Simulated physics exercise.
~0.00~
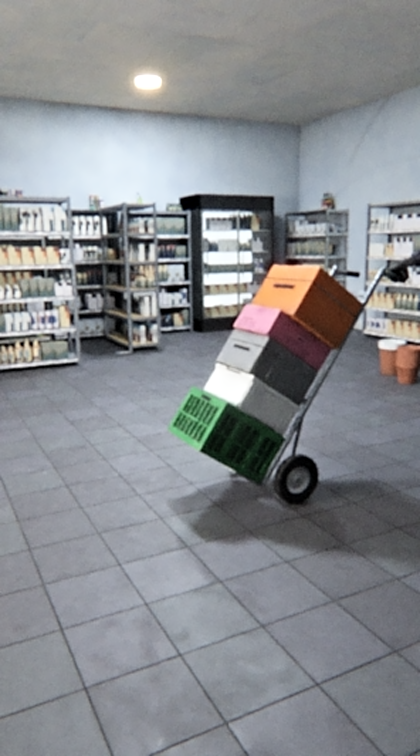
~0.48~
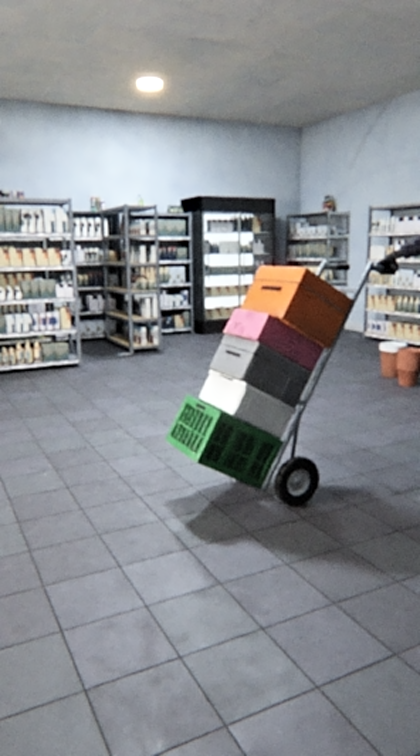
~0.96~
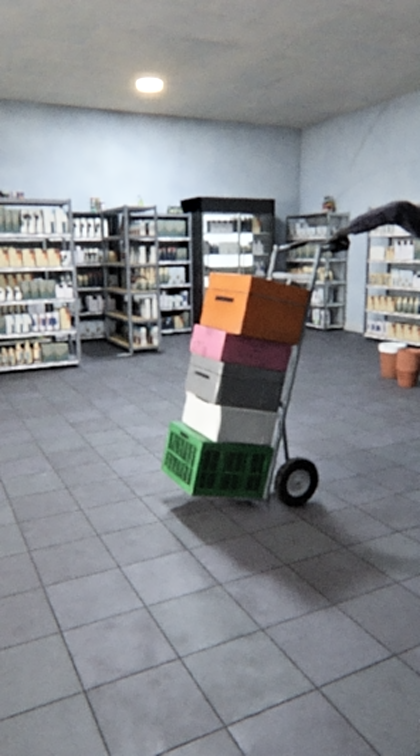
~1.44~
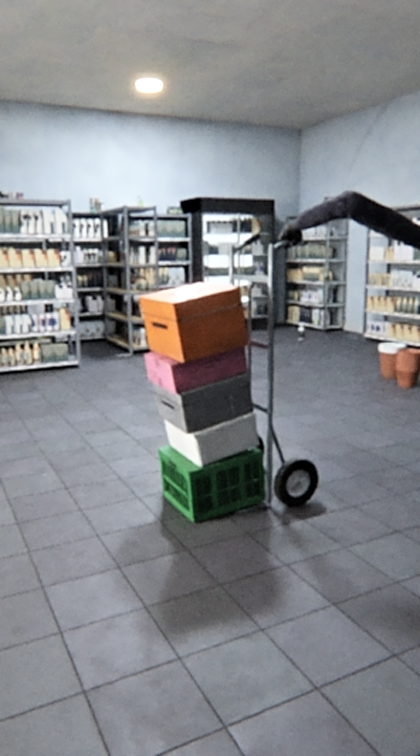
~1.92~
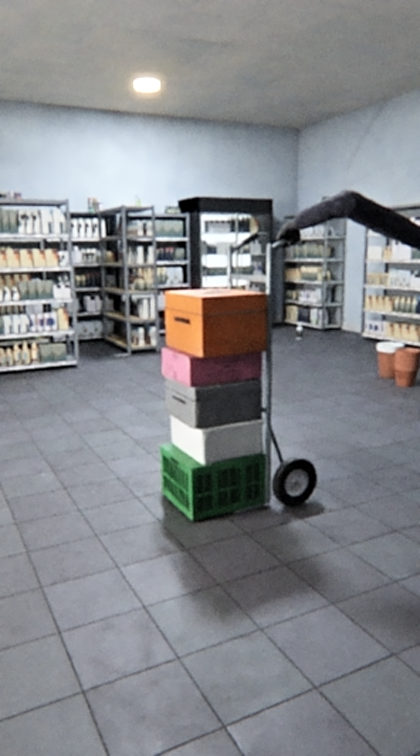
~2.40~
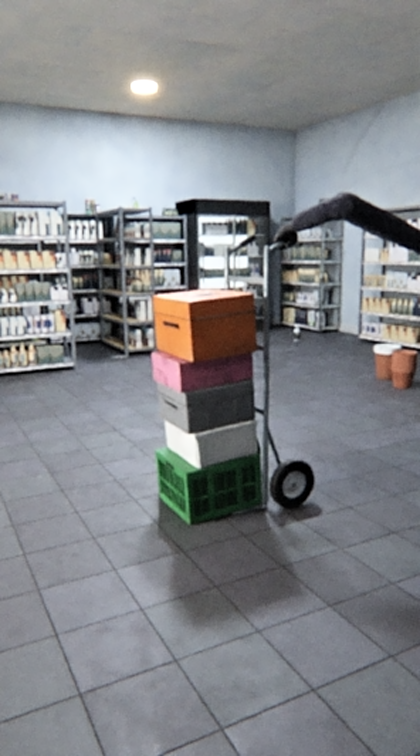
A hand truck leans back toward the right in a grey-tiled storeroom, seen from a slightly swaying viewpoint, with bottle-filled shelves behind and terracotta pots at right. It carries five stacked containers, a green crate at the bottom, then a white tote, a grey box, a pink box and an orange box on top. A dark-sleeved arm reaching in from the right swings the truck upright, faster and faster, until its base meets the floor. The stack rocks, its upper boxes tipping left, then settles back. It ends standing upright, slightly uneven, with all five still on the truck.
